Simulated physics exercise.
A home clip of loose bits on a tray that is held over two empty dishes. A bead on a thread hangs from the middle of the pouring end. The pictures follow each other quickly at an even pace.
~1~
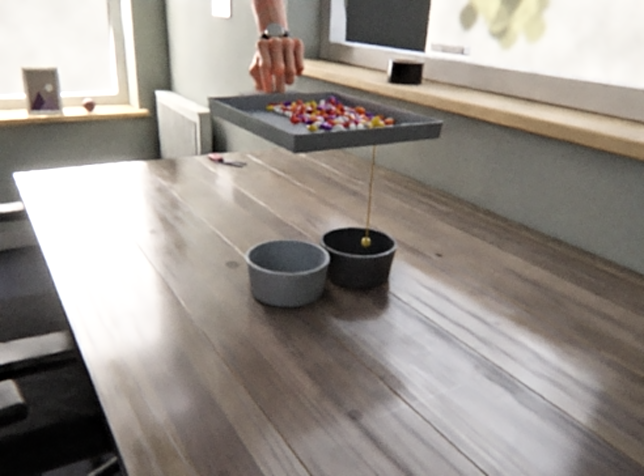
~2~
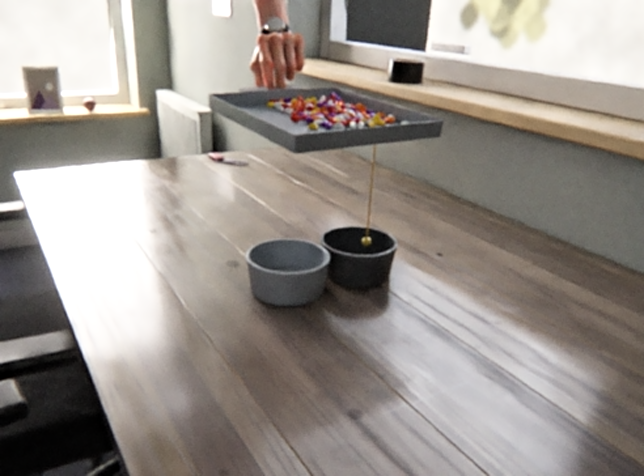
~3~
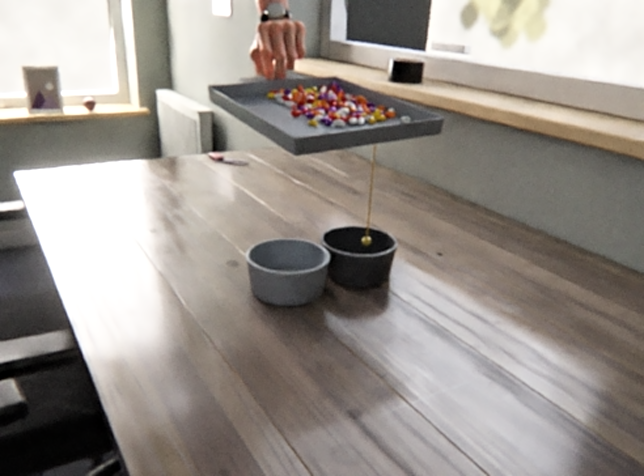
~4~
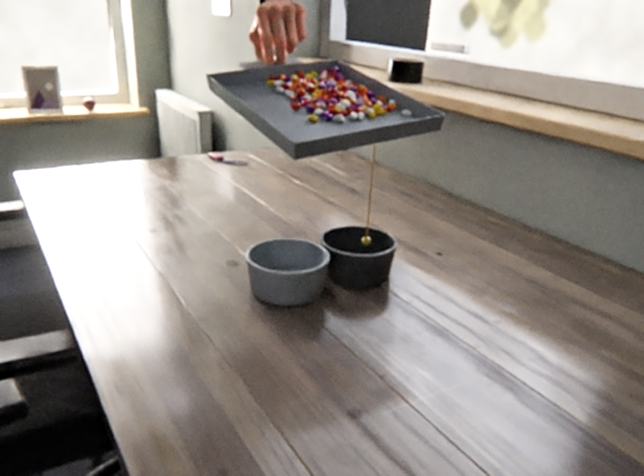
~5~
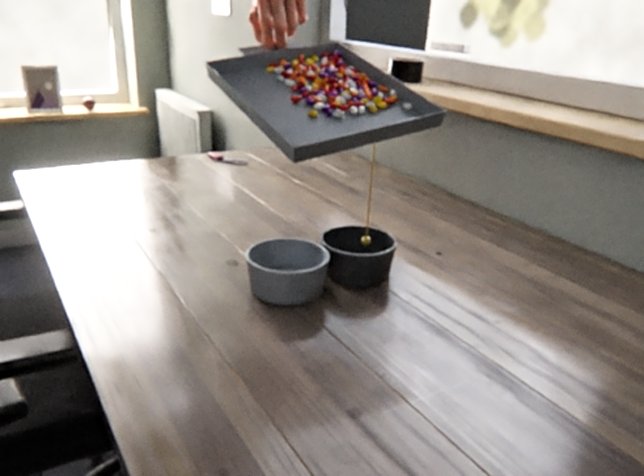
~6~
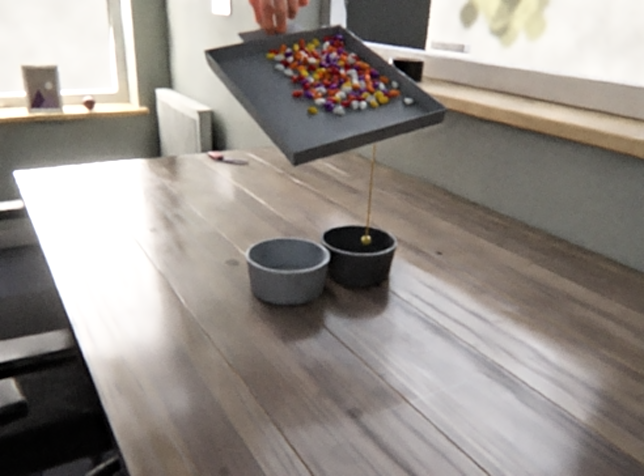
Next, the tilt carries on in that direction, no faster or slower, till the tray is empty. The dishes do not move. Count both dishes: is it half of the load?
Together they catch only the smaller part.
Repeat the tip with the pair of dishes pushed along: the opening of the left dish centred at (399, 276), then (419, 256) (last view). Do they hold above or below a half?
At the first place the smaller part, at the second less than half.
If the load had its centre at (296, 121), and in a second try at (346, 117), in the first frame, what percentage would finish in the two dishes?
About 40 and 40 per cent.
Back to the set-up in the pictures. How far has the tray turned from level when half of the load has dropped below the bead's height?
Roughly 110°.
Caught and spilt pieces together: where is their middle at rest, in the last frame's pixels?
Around (308, 314).
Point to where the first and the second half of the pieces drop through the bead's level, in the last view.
Around (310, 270) and then (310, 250).
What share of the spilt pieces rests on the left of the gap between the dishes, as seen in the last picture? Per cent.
Near 50 %.
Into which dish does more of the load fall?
That is the left one.
Soon, tray tipped steeply; most on the tray; a small part in the air.
A while on, tray tipped past a quarter turn; about a third on the tray; a small part in the left dish; about a third outside both; about a quarter in the air.
Towards the end, tray tipped past a quarter turn; about a third in the left dish; about two thirds outside both.
Finally, tray tipped past a quarter turn; about a third in the left dish; none in the right dish; about two thirds outside both.
